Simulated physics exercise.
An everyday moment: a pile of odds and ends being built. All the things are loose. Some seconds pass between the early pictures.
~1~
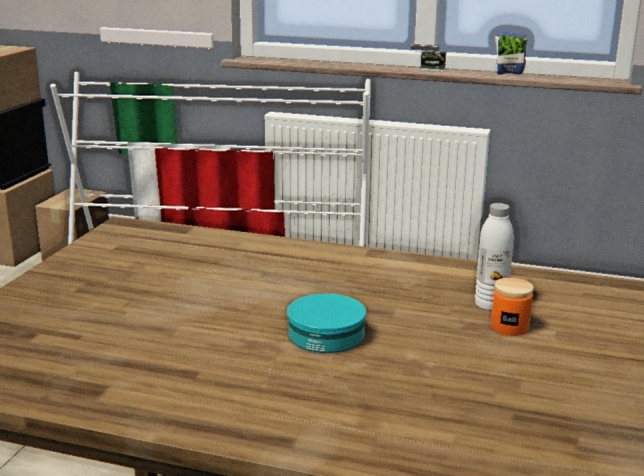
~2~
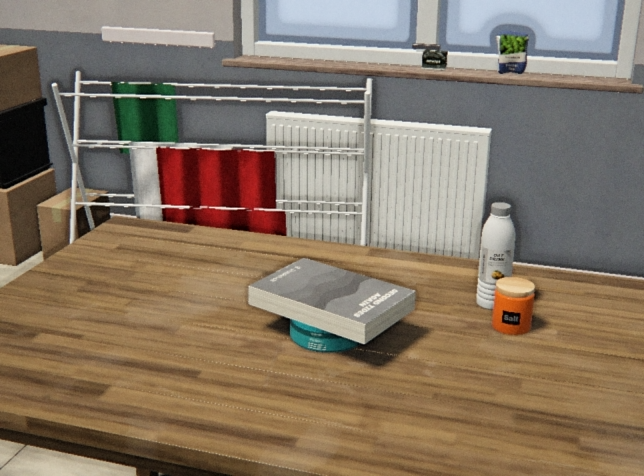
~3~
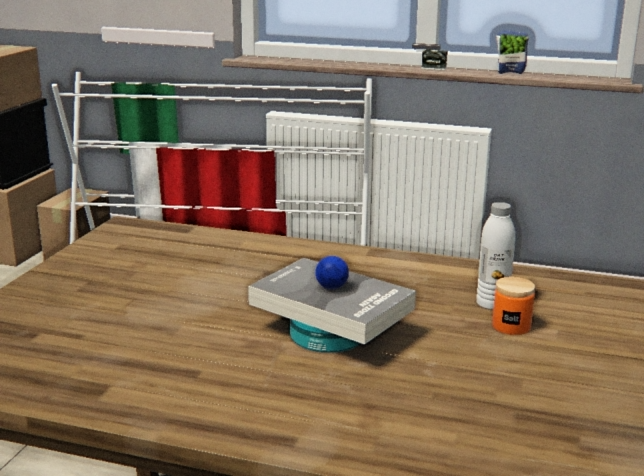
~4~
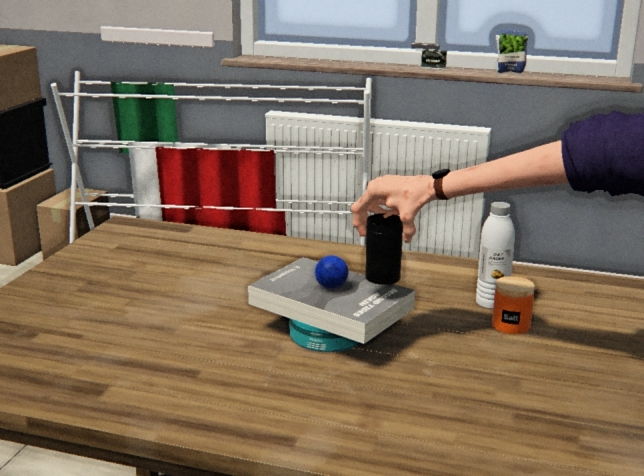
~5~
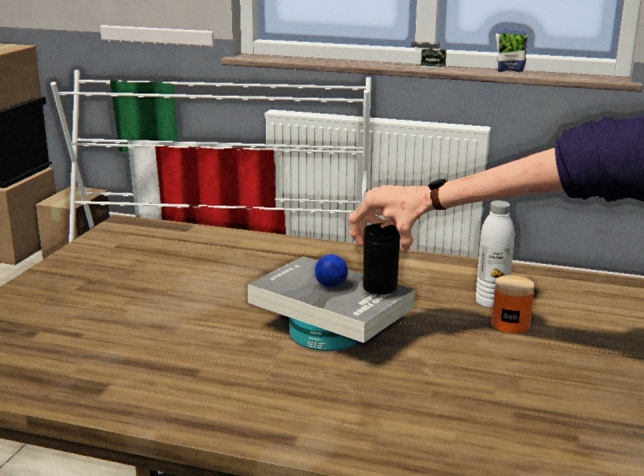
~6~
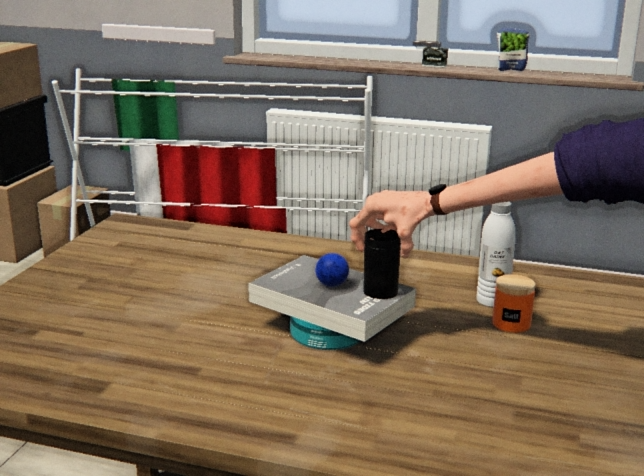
A grey book appeared on top of a round teal tin on a wooden table, then a blue ball on the book, and a hand reached in from the right and lowered a black cup beside the ball.
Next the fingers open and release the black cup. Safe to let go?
In the end the pile holds.
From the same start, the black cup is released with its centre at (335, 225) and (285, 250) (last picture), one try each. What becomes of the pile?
First try: It comes apart; second try: It holds.
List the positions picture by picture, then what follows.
In the first picture, the last thing is not in view yet; orange jar (512, 306).
In the second picture, the last thing is not in view yet; white bottle (497, 255).
In the third picture, the last thing is not in view yet; grey book (332, 297).
The fourth picture shows still above its spot; black cup (384, 249); blue ball (332, 272).
The fifth picture shows still above its spot; black cup (381, 259).
The sixth picture shows in place under the hand; black cup (382, 264); orange jar (514, 303).
Then, 0.70 s later than the last frame, all is still.
Then, 1.60 s later than the last frame, black cup resting near (382, 264).
When it is over, all 6 as before. End places, in pixels of the last picture, black cup near (382, 264). The pile keeps its balance.
